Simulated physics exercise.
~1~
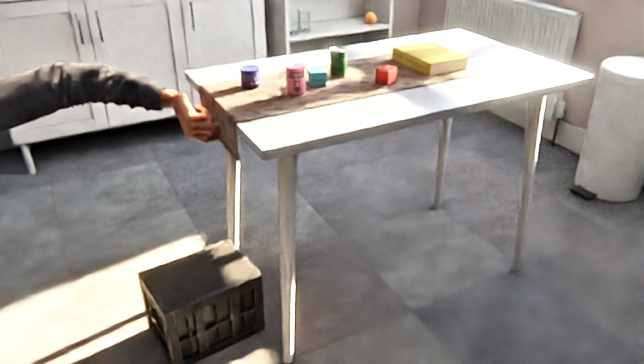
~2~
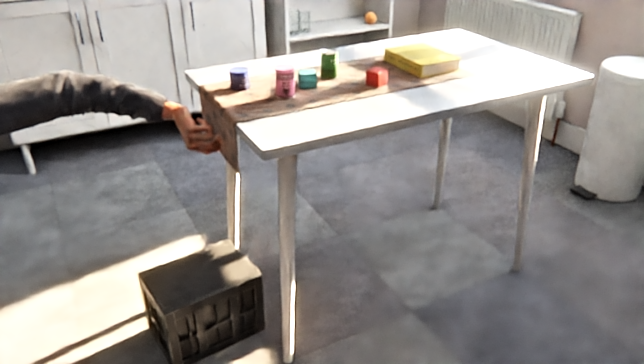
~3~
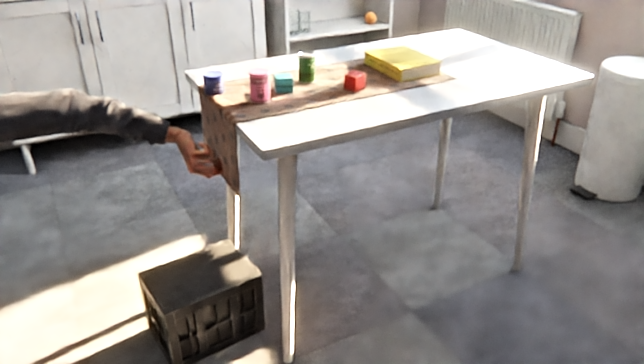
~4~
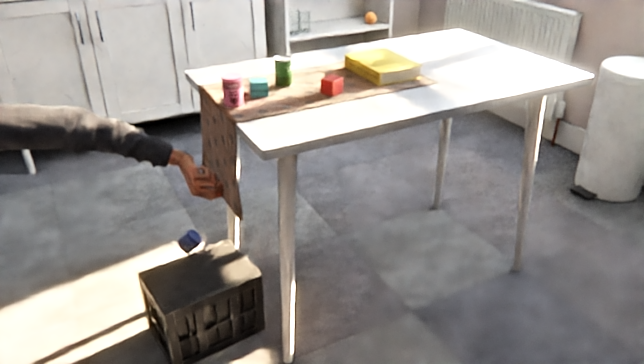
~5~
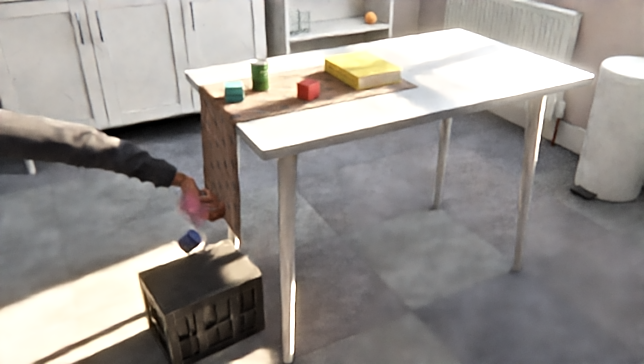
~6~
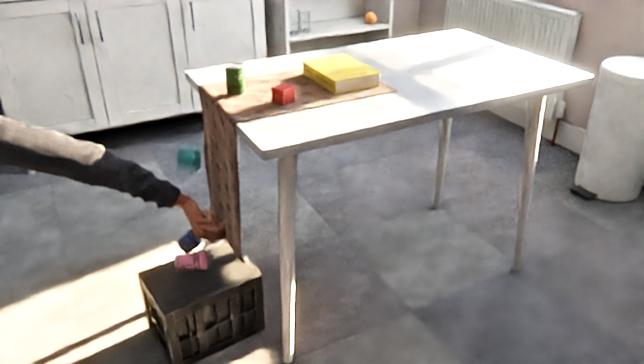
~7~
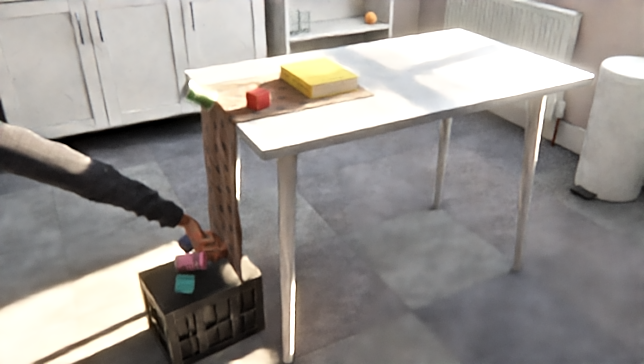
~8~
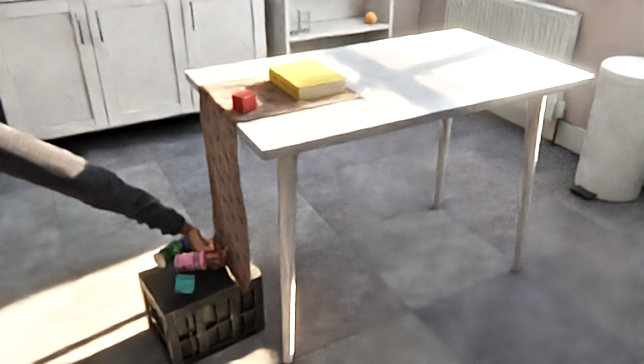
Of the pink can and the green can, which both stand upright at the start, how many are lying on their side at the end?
Two of them are, as both the pink can and the green can end on their side down by the crate.
